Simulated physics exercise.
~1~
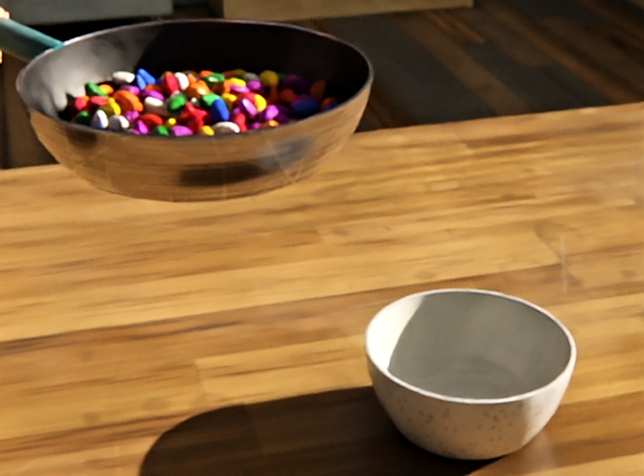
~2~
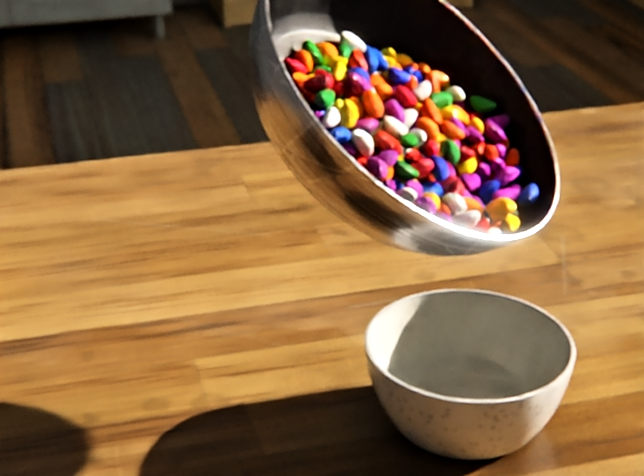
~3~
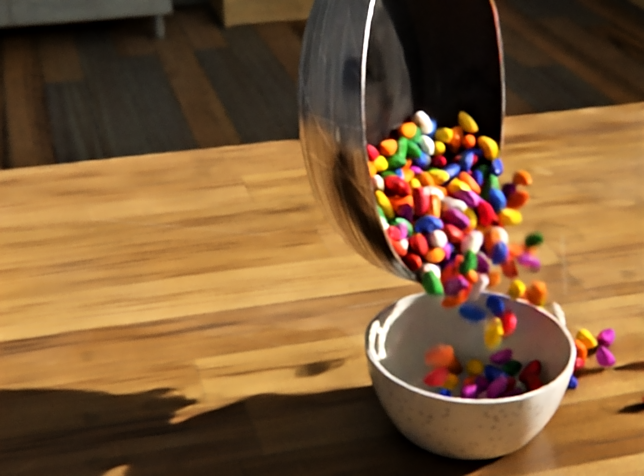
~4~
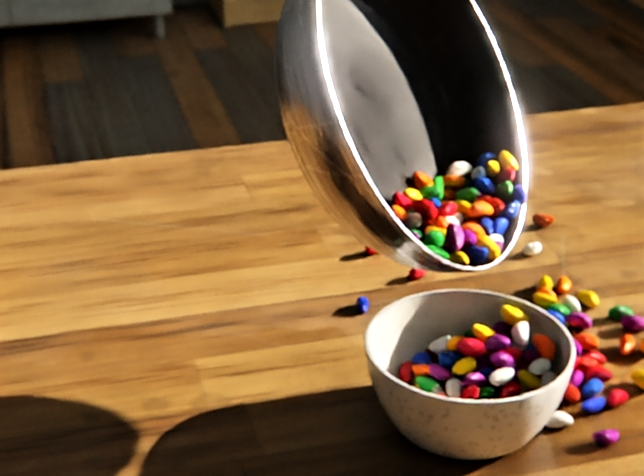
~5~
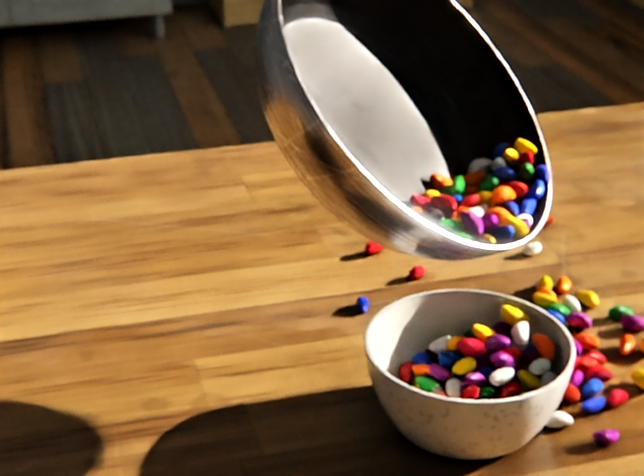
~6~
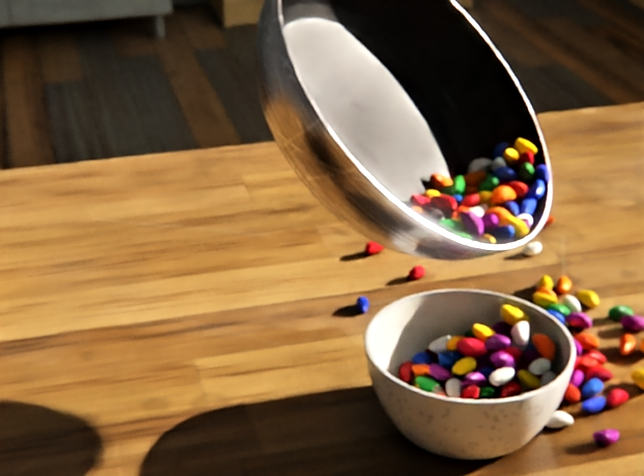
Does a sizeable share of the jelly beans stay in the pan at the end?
Yes, a sizeable share of the jelly beans stays in the tilted pan. The rest lie in the bowl and scattered on the table.
